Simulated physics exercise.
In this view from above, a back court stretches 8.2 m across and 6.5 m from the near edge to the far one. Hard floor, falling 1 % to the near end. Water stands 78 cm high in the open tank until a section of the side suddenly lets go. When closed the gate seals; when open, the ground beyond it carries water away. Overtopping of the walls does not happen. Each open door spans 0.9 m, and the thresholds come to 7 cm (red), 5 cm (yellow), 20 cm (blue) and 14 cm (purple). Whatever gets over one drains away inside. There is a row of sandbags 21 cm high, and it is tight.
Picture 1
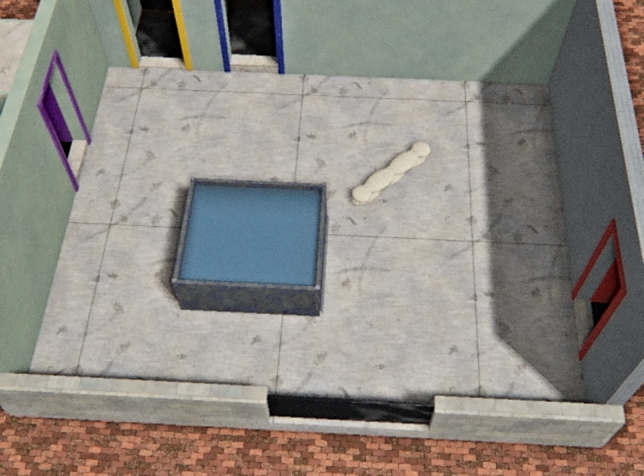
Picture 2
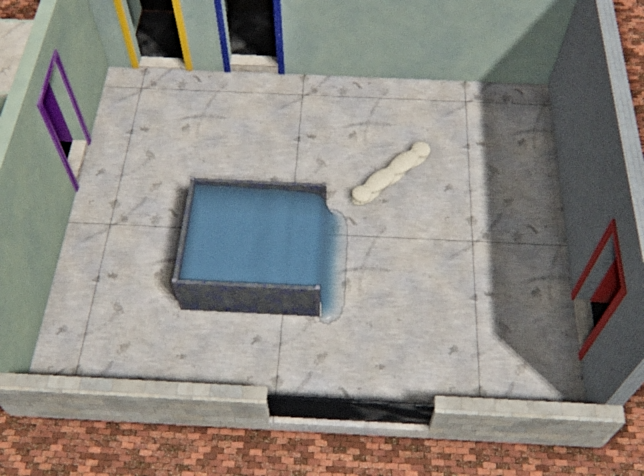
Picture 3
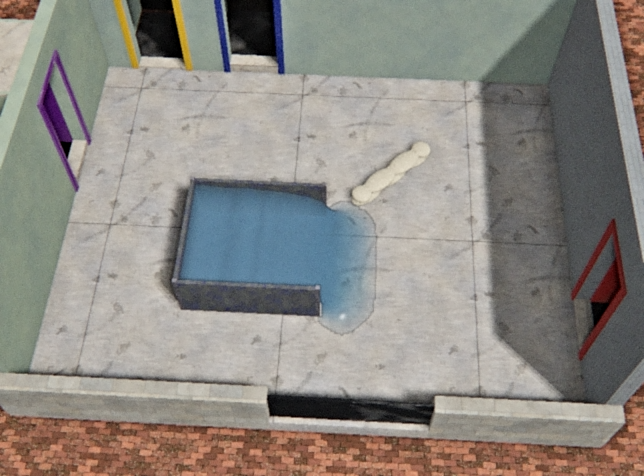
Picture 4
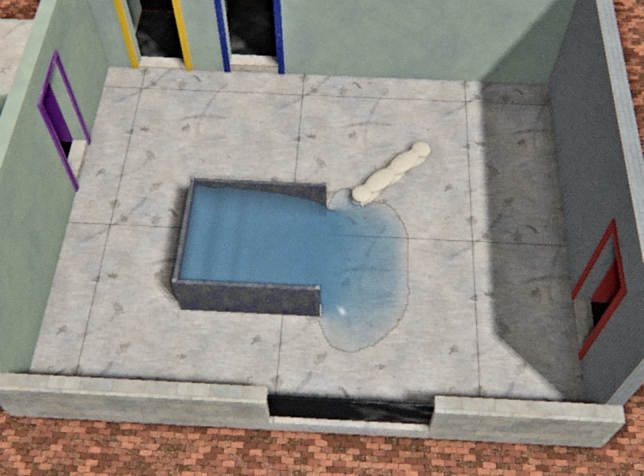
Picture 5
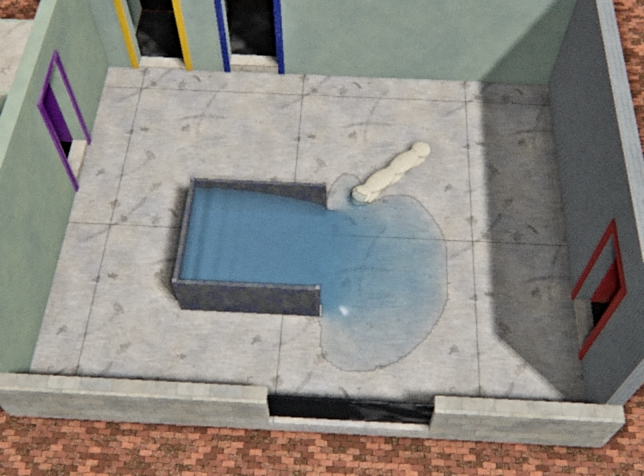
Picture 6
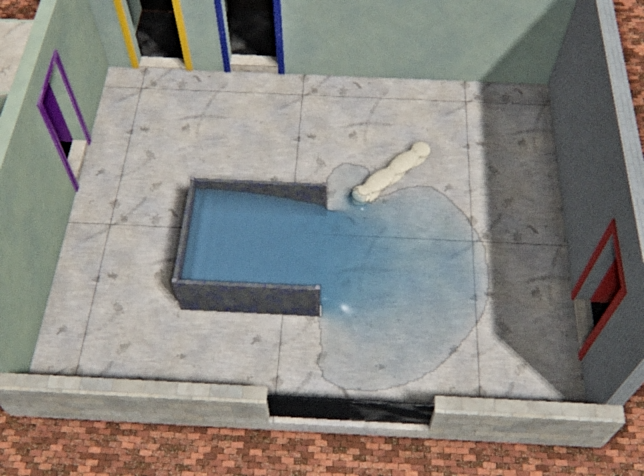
In a walled court with a pale stone floor, a square open tank of blue water sits still near a short row of sandbags. Its right side opens and water pours out, spreading in a widening rounded sheet across the floor to the right, lapping around the near end of the sandbags.
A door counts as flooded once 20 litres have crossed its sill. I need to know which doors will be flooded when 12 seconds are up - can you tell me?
In the end red door: The inflow ends up higher than the cap, yellow door: The inflow ends up lower than the cap, blue door: The inflow ends up lower than the cap, purple door: The inflow ends up lower than the cap.
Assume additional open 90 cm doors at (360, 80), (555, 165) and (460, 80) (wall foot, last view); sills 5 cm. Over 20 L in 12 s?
Well, the first is on the low side, the second is on the high side, and the third is on the high side.
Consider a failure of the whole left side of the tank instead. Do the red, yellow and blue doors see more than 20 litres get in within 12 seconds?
Then: Red above, yellow past it, blue under.
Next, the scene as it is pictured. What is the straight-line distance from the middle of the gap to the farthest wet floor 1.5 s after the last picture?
Distance: Approx. 5.2 m.
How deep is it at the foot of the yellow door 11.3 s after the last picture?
About 2.0 cm deep.
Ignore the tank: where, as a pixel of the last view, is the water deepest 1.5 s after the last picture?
Look at roughly (578, 410).
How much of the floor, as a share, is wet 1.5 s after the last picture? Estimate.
Covered: Roughly 35 per cent.
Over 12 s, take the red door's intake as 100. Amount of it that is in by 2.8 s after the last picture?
By that time, around 70 per cent.
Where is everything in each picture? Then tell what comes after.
The first frame shows the open tank at (253, 234) is whole and still, 78 cm deep.
In the second frame, the front is at (323, 319), 1.0 m from the gap at (319, 253); 0.5 m2 of floor is under water; 78 cm left at the back of the open tank.
In the third frame, the front is at (355, 207), 1.2 m from the gap at (320, 255); 1.6 m2 of floor is under water; 78 cm left at the back of the open tank.
In the fourth frame, water pours out at (320, 256) and has run 1.5 m, to (381, 332); typically 12 cm deep outside, 77 cm at the open tank's back.
In the fifth frame, water pours out at (320, 257) and has run 2.0 m, to (443, 294); typically 9 cm deep outside, 68 cm at the open tank's back.
In the sixth frame, the front is at (481, 299), 2.6 m from the gap at (320, 257); 7.2 m2 of floor is under water; 66 cm left at the back of the open tank.
Then, 0.7 s after the last picture water covers 35 % of the floor and is deepest (32 cm) near (325, 288); red door 15 cm at the sill, 17 L in, yellow door not reached, blue door not reached, purple door not reached.
Then, 1.5 s after the last picture water covers 35 % of the floor and is deepest (42 cm) near (578, 410); red door 29 cm at the sill, 124 L in, yellow door not reached, blue door not reached, purple door not reached.
Then, 2.8 s after the last picture water covers 40 % of the floor and is deepest (30 cm) near (541, 84); red door 24 cm at the sill, 290 L in, yellow door not reached, blue door not reached, purple door not reached.
Then, 6.3 s after the last picture water covers 80 % of the floor and is deepest (11 cm) near (579, 422); red door 9 cm at the sill, 403 L in, yellow door 2 cm at the sill, 0 L in, blue door 2 cm at the sill, 0 L in, purple door not reached.
Then, 11.3 s after the last picture water covers 95 % of the floor and is deepest (12 cm) near (177, 291); red door 7 cm at the sill, 405 L in, yellow door 2 cm at the sill, 0 L in, blue door 1 cm at the sill, 0 L in, purple door 6 cm at the sill, 0 L in.
